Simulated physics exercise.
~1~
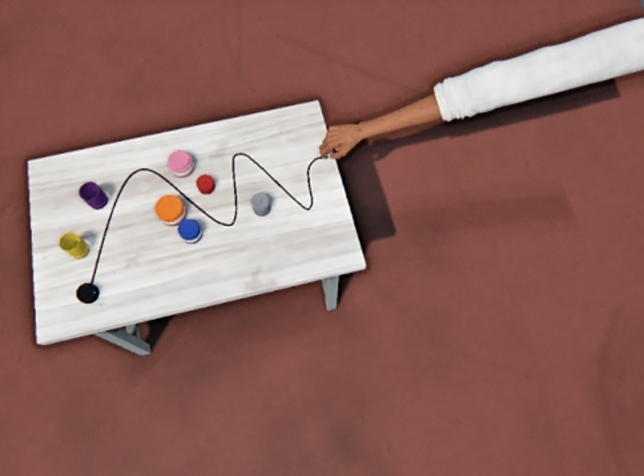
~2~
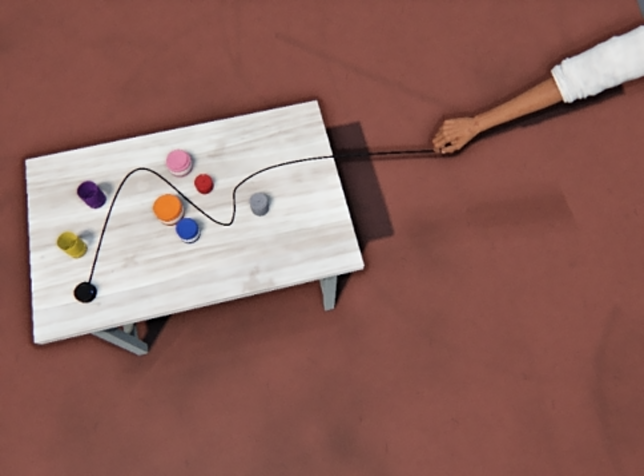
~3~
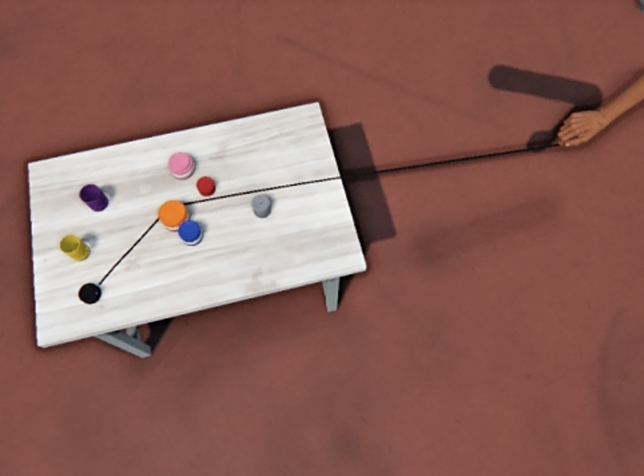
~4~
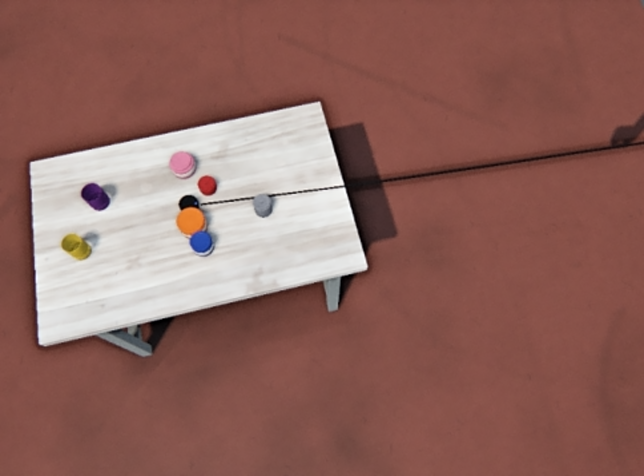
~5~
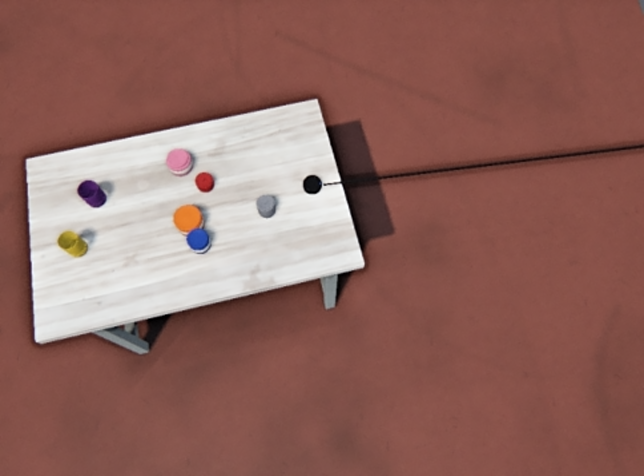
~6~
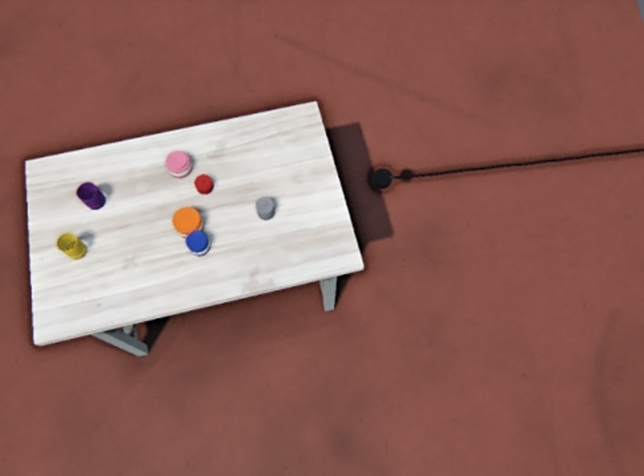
On a pale wooden table, a hand at the right pulls a winding black cord straight, dragging a black disc rightward past the orange and blue tins, which shift slightly; the disc slides off the right edge while the surrounding pots and cups stay upright on top.
